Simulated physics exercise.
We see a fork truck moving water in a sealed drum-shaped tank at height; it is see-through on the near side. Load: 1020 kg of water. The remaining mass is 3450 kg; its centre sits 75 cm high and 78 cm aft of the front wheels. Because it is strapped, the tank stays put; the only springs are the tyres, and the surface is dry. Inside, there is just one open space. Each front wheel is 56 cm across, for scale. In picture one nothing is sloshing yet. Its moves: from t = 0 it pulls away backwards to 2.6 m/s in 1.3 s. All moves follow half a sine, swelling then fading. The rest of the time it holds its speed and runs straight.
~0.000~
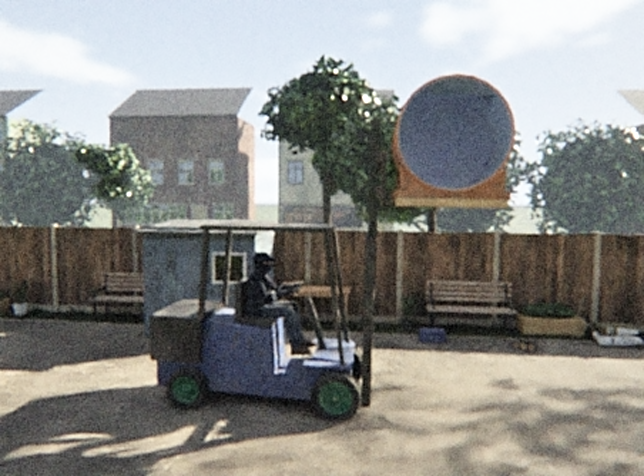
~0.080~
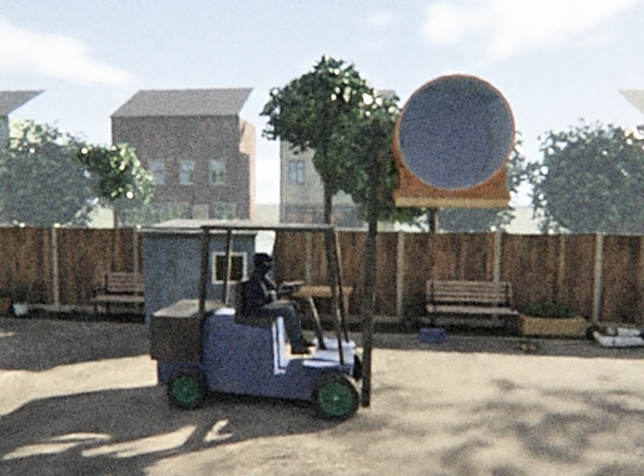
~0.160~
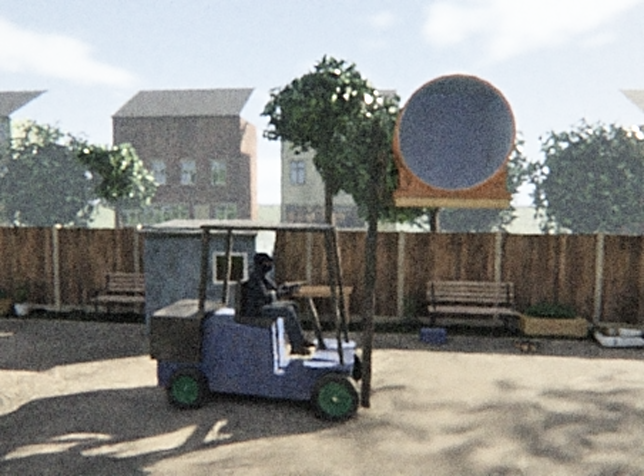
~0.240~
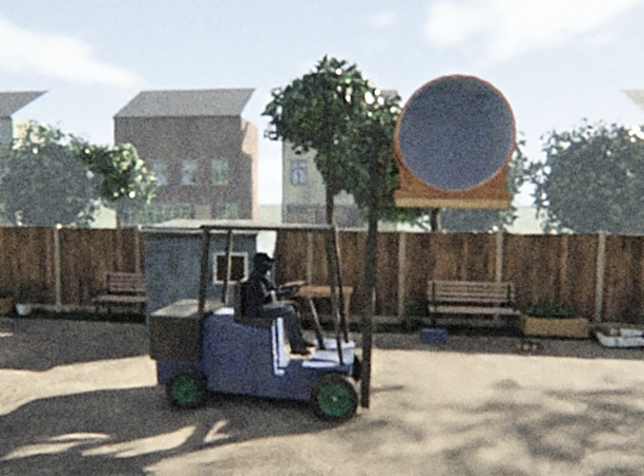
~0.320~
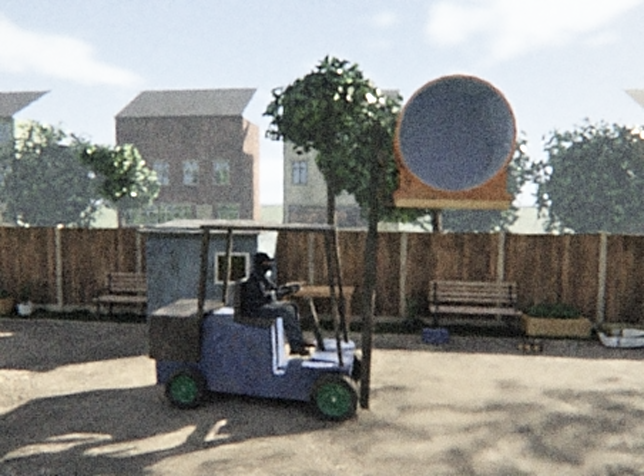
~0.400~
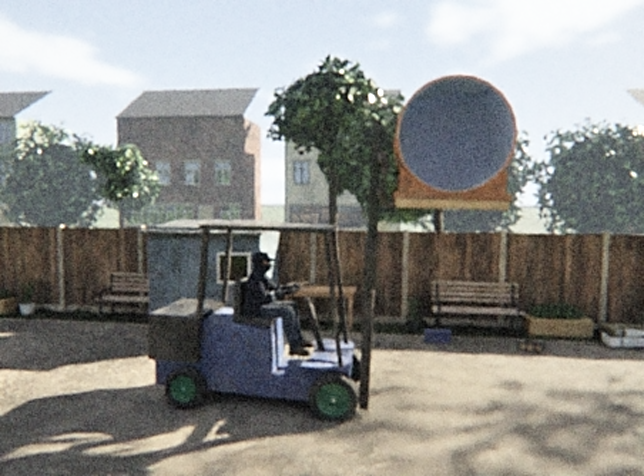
The clip shows a blue forklift with green wheels and a seated driver, facing right in a fenced yard, creeping very slightly backwards to the left while holding a large round, orange-rimmed object with a blue-grey face high in front.
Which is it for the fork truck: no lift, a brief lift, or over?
It tumbles over.
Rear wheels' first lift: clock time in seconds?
Near 0.55 s.
After 0.55 s the lean is 1° nose down, the rear 2 cm in the air; the liquid stands 83 cm at the back and 95 cm at the front.
After 1.15 s the lean is 7° nose down, the rear 20 cm in the air; the liquid stands 92 cm at the back and 95 cm at the front.
After 1.85 s the lean is 15° nose down, the rear 43 cm in the air; the liquid stands 85 cm at the back and 95 cm at the front.
After 3.30 s it has passed 50° nose down and is going over.
